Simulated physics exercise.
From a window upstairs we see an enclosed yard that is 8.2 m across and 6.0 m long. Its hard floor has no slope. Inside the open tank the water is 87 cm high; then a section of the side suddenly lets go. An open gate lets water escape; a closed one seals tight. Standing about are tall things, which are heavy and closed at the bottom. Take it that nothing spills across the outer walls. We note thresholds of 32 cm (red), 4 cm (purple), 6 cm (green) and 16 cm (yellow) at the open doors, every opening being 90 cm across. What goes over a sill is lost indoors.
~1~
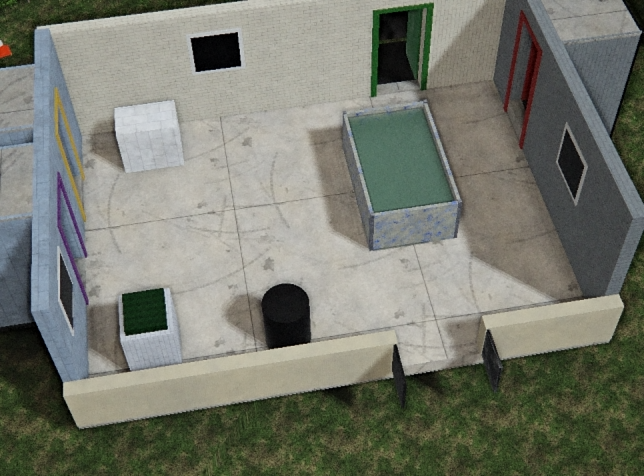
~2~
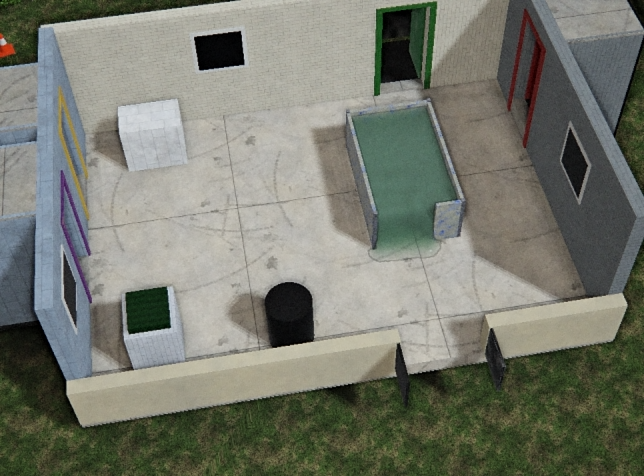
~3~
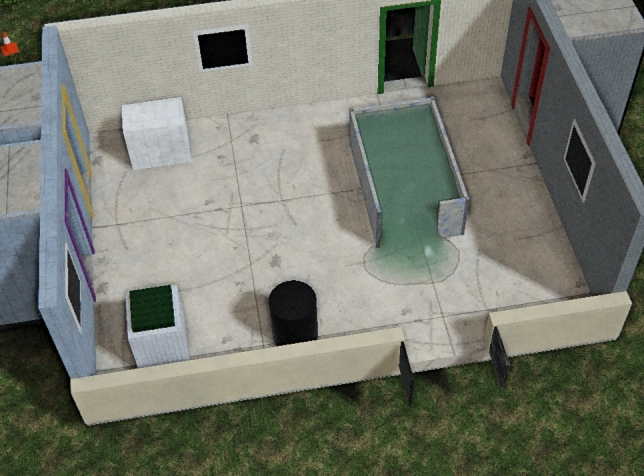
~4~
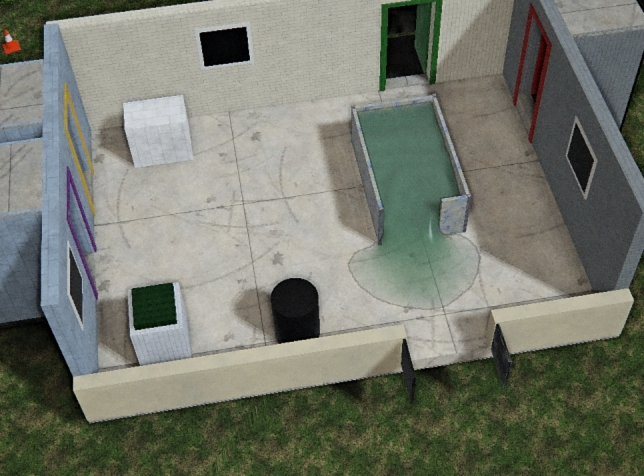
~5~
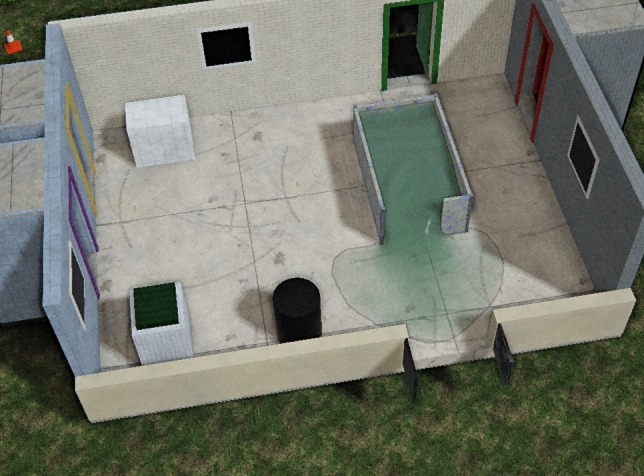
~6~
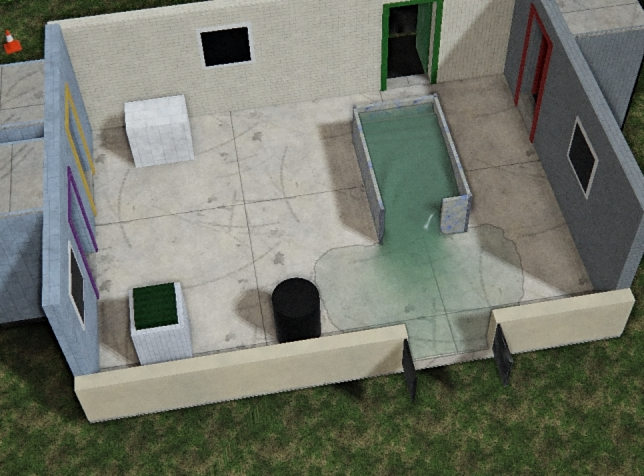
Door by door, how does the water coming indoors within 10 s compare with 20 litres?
Red door: Under the set amount. Purple door: Under the set amount. Green door: Under the set amount. Yellow door: Under the set amount.
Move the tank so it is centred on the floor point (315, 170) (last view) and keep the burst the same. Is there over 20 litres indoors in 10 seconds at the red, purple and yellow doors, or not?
Red stays inside, purple goes beyond, yellow stays inside, judged against that limit.
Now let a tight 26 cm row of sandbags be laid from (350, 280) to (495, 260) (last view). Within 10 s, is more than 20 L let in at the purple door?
Then the purple door stays beyond the limit.
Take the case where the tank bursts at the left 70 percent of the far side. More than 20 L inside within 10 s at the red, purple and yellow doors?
In that case, red door: Less than that, purple door: More than that, yellow door: Less than that.
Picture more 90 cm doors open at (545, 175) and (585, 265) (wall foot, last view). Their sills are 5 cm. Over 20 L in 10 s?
Per doorway, in order: Insufficient / sufficient.
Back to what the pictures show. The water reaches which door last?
That would be the green door, last of all.
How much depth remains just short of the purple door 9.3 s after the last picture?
About 2.5 cm deep.
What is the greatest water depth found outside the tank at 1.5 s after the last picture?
About 36 cm.
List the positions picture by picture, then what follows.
In the first frame, still water, 87 cm deep, in the open tank at (400, 159).
In the second frame, water pours out at (405, 232) and has run 0.6 m, to (371, 251); typically 10 cm deep outside, 87 cm at the open tank's back.
In the third frame, the front is at (439, 277), 0.9 m from the gap at (408, 231); 1.1 m2 of floor is under water; 87 cm left at the back of the open tank.
In the fourth frame, the front is at (432, 306), 1.5 m from the gap at (410, 230); 2.3 m2 of floor is under water; 87 cm left at the back of the open tank.
In the fifth frame, the front is at a hidden place, 2.1 m from the gap at (412, 229); 4.3 m2 of floor is under water; 82 cm left at the back of the open tank.
In the sixth frame, the front is at a hidden place, 2.5 m from the gap at (411, 229); 6.3 m2 of floor is under water; 74 cm left at the back of the open tank.
Then, 0.7 s after the last picture water covers 20 % of the floor and is deepest (42 cm) near (410, 247); red door not reached, purple door not reached, green door not reached, yellow door not reached.
Then, 1.5 s after the last picture water covers 25 % of the floor and is deepest (36 cm) near (349, 357); red door not reached, purple door not reached, green door not reached, yellow door not reached.
Then, 2.8 s after the last picture water covers 45 % of the floor and is deepest (22 cm) near (102, 397); red door not reached, purple door not reached, green door not reached, yellow door not reached.
Then, 5.3 s after the last picture water covers 75 % of the floor and is deepest (13 cm) near (323, 342); red door 2 cm at the sill, 0 L in, purple door 2 cm at the sill, 0 L in, green door 6 cm at the sill, 0 L in, yellow door 4 cm at the sill, 0 L in.
Then, 9.3 s after the last picture water covers 90 % of the floor and is deepest (7 cm) near (93, 137); red door 5 cm at the sill, 0 L in, purple door 2 cm at the sill, 0 L in, green door 4 cm at the sill, 1 L in, yellow door 6 cm at the sill, 0 L in.
